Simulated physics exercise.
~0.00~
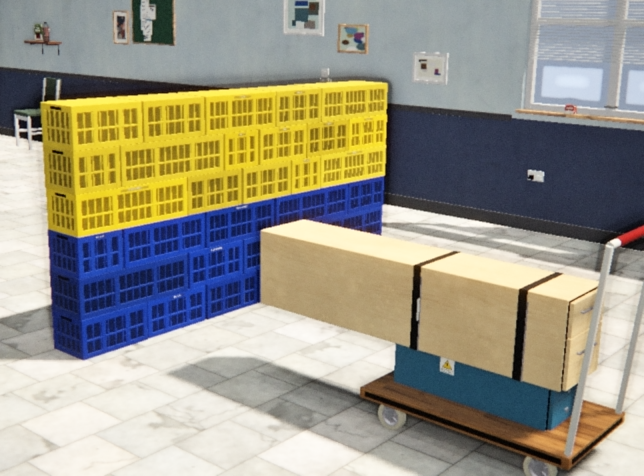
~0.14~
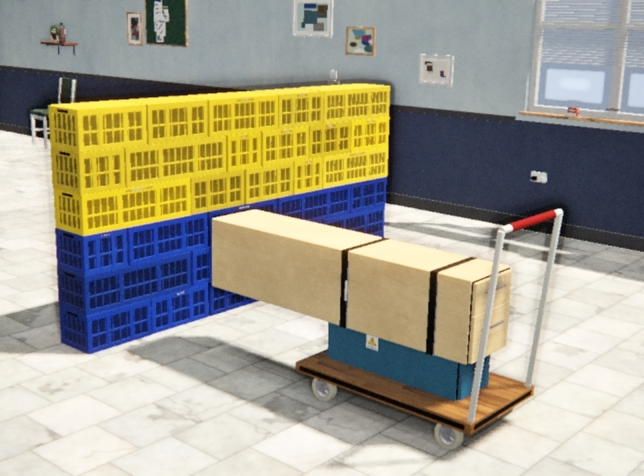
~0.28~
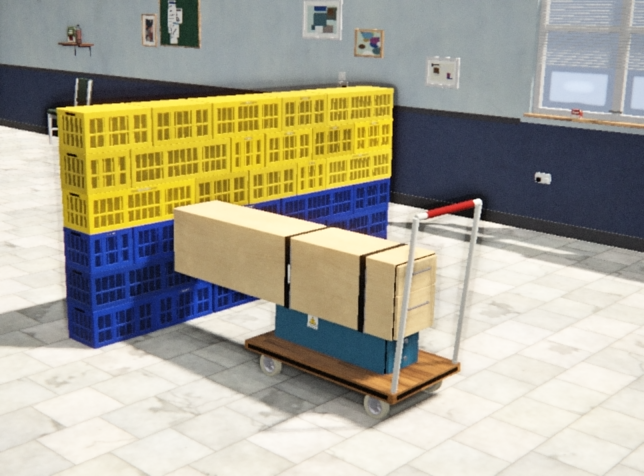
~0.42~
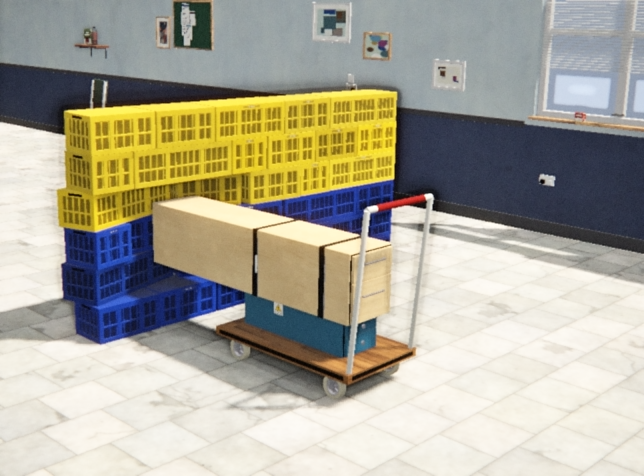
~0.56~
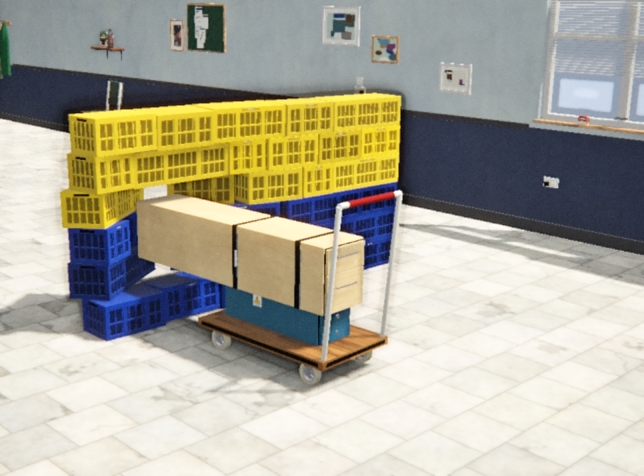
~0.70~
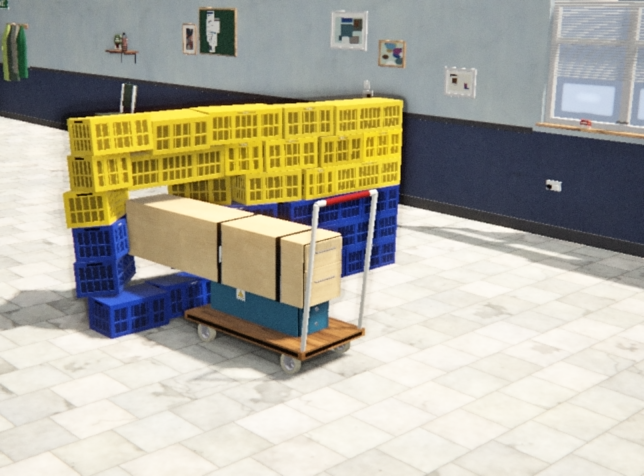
A trolley carrying a long wooden box rolled left into a wall of yellow and blue crates, and the box's front end pushed through, knocking several crates out of line and opening a gap.
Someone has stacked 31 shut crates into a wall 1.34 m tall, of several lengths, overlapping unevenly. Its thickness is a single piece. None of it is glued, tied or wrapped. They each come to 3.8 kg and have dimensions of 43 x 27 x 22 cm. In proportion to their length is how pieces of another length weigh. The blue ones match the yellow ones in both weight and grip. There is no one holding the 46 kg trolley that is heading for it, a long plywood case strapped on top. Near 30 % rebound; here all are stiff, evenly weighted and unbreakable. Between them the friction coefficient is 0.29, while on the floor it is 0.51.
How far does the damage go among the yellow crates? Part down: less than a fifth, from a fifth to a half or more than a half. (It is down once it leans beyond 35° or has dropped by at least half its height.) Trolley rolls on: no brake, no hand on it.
Beyond half.
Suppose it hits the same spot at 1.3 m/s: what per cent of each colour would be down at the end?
Down at the end: Blue 0 per cent, yellow 0 per cent.
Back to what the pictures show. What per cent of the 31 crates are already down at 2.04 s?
By then, 50 per cent.
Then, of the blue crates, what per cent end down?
Blue: 30 per cent.
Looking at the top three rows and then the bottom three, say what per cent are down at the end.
For the top it's 70 in a hundred, for the bottom 30 in a hundred.
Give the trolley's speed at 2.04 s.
About 0.0 m/s.
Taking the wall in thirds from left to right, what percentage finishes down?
The thirds come out at 80 on the left, 70 in the middle and 0 on the right, in per cent.
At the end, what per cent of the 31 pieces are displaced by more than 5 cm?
The shifted ones make up 60 per cent.
By 1.00 s, load 75 cm past the wall's line, still rolling; 1 of the 16 yellow crates down (2 of 31 in all colours); top yellow crate tilted 6°.
By 1.44 s, load 81 cm past the wall's line, stopped; 8 of the 16 yellow crates down (10 of 31 in all colours); top yellow crate tilted 32°, 14 cm lower.
By 2.04 s, load 80 cm past the wall's line, stopped; 11 of the 16 yellow crates down (16 of 31 in all colours); top yellow crate on its side.
When it is over (3.7 s), load 80 cm past the wall's line, stopped; 11 of the 16 yellow crates down (16 of 31 in all colours); top yellow crate upside down; top blue crate unmoved. That is 69 per cent. In pixels of the last frame, middles, top yellow crate near (185, 207), top blue crate near (315, 208).
